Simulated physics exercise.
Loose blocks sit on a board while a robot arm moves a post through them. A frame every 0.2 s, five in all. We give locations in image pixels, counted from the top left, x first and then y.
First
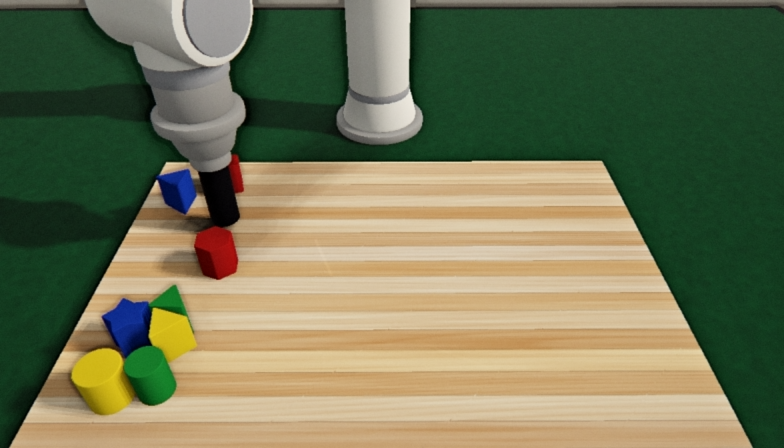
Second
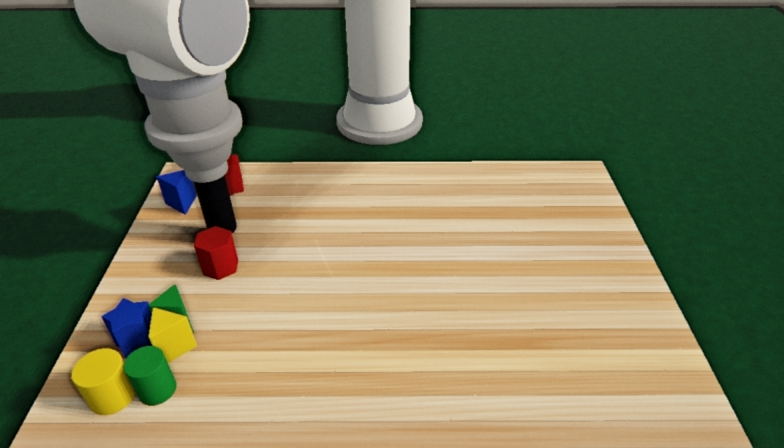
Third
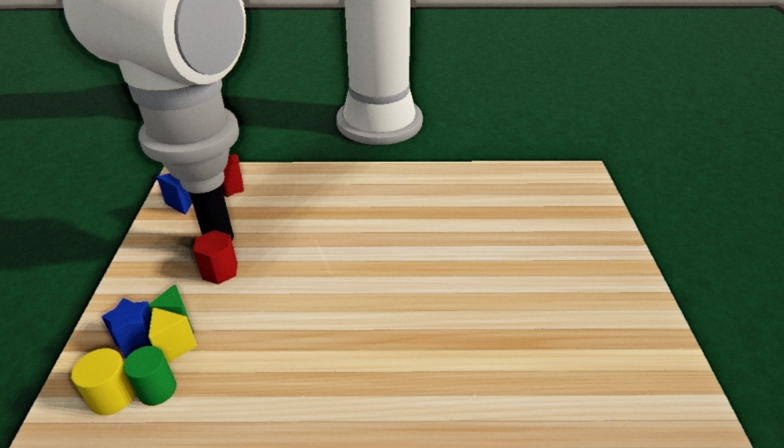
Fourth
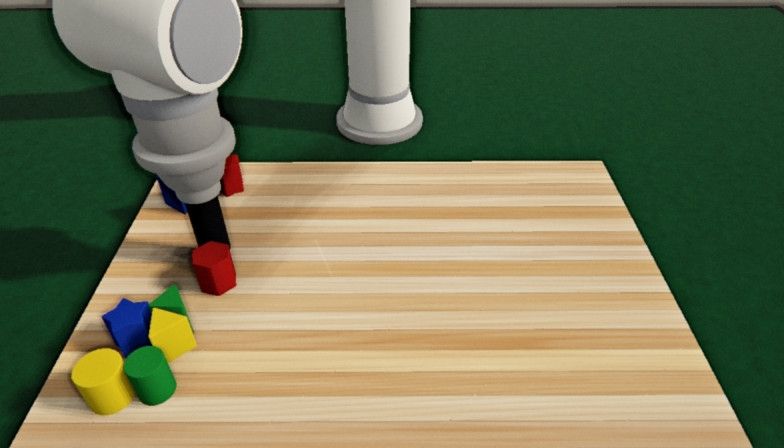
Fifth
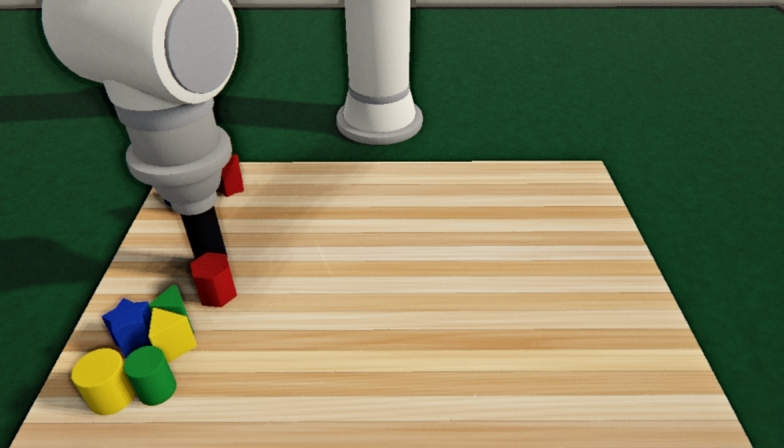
A robot arm lowers its black post toward the viewer, pushing a red six-sided block closer to the other blocks.
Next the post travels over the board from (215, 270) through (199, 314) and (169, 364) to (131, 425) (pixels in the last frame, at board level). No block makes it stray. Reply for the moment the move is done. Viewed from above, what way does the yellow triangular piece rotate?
Viewed from above, counterclockwise.
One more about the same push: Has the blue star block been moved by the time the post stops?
Yes
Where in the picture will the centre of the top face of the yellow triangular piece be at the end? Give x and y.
Around (163, 383).
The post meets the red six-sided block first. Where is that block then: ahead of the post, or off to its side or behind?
It slips away.
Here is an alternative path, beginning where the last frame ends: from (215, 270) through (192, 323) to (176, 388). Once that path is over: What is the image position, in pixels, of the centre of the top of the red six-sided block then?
The answer is (218, 297).
The first path, step by step. One third of the way, post at (196, 305); green triangular piece at (163, 301); red six-sided block at (216, 299), turned 75° anticlockwise.
Two thirds of the way, post at (165, 356); blue star block at (105, 320), turned 50° clockwise; green disc at (130, 383); yellow triangular piece at (158, 360), turned 45° anticlockwise; green triangular piece at (124, 339), turned 35° clockwise; red six-sided block at (217, 302), turned 85° anticlockwise.
At the end, post at (126, 416); yellow disc at (87, 371); blue star block at (103, 320), turned 55° clockwise; green disc at (102, 435); yellow triangular piece at (163, 383), turned 80° anticlockwise; green triangular piece at (119, 341), turned 35° clockwise; red six-sided block at (217, 302), turned 85° anticlockwise.
